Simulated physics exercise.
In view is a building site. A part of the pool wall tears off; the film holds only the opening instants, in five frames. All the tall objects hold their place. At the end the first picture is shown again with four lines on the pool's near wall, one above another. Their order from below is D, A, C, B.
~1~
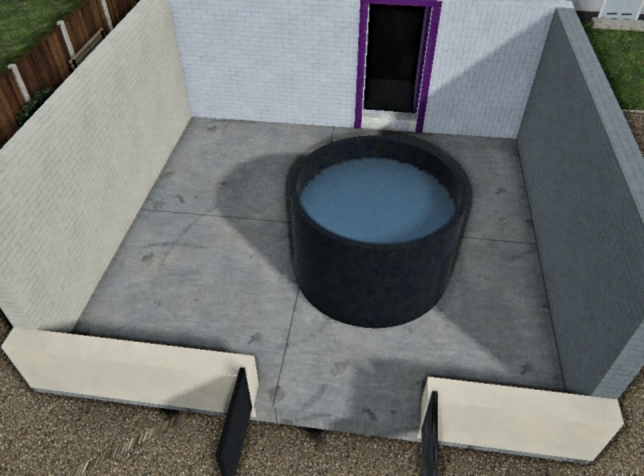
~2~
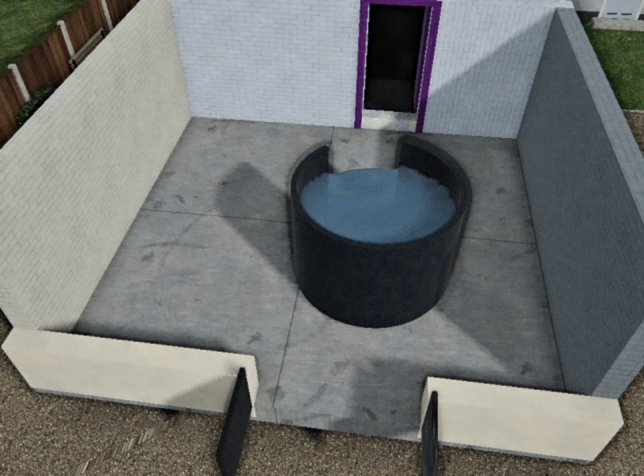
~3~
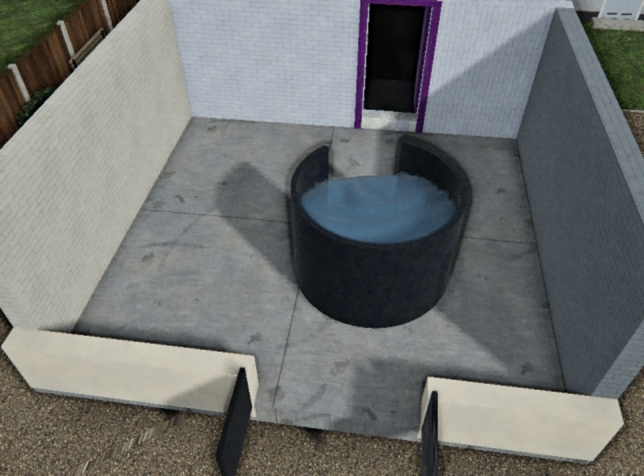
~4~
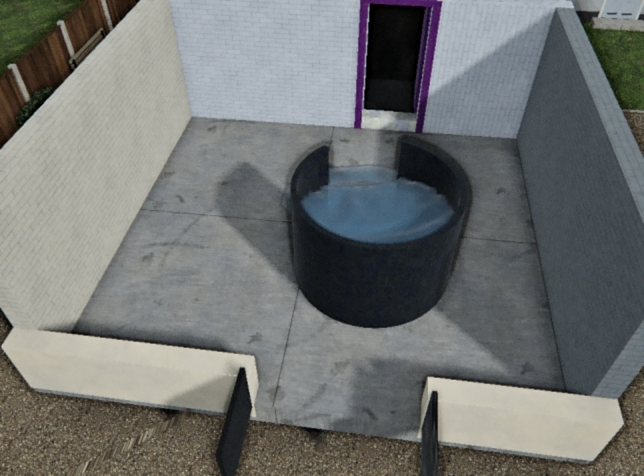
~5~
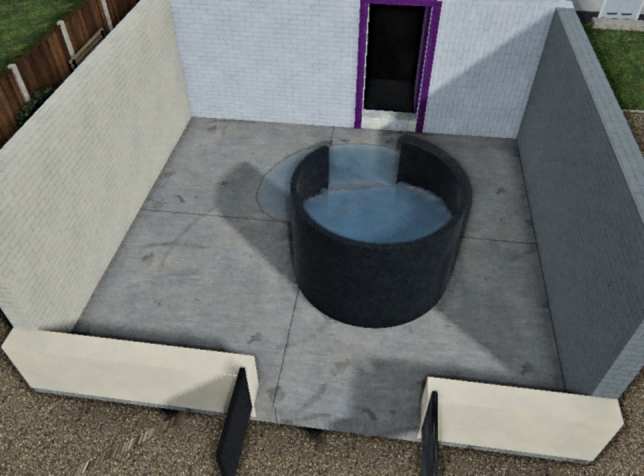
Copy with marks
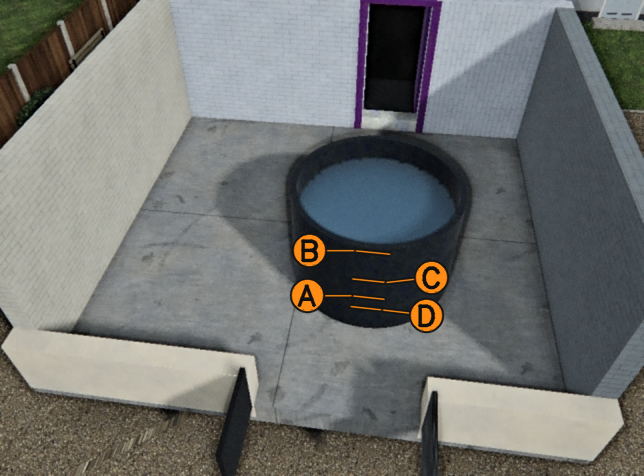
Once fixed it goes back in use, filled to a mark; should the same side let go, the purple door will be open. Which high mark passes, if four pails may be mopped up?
Use line A.
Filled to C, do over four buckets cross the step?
Yes, that goes wrong.
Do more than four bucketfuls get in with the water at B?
Yes, that goes wrong.
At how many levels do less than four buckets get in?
Two of the four.
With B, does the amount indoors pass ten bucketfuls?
Yes, clearly.
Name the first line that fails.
Here it is line C.
On the marked copy, A at (367, 297); B at (371, 252); C at (369, 280); D at (366, 308); from the bottom up D, A, C, B.
If A is chosen, a bucket or two gets in.
If B is chosen, dozens of bucketfuls pour in.
If C is chosen, about 9 bucketfuls get in.
If D is chosen, nothing gets over.
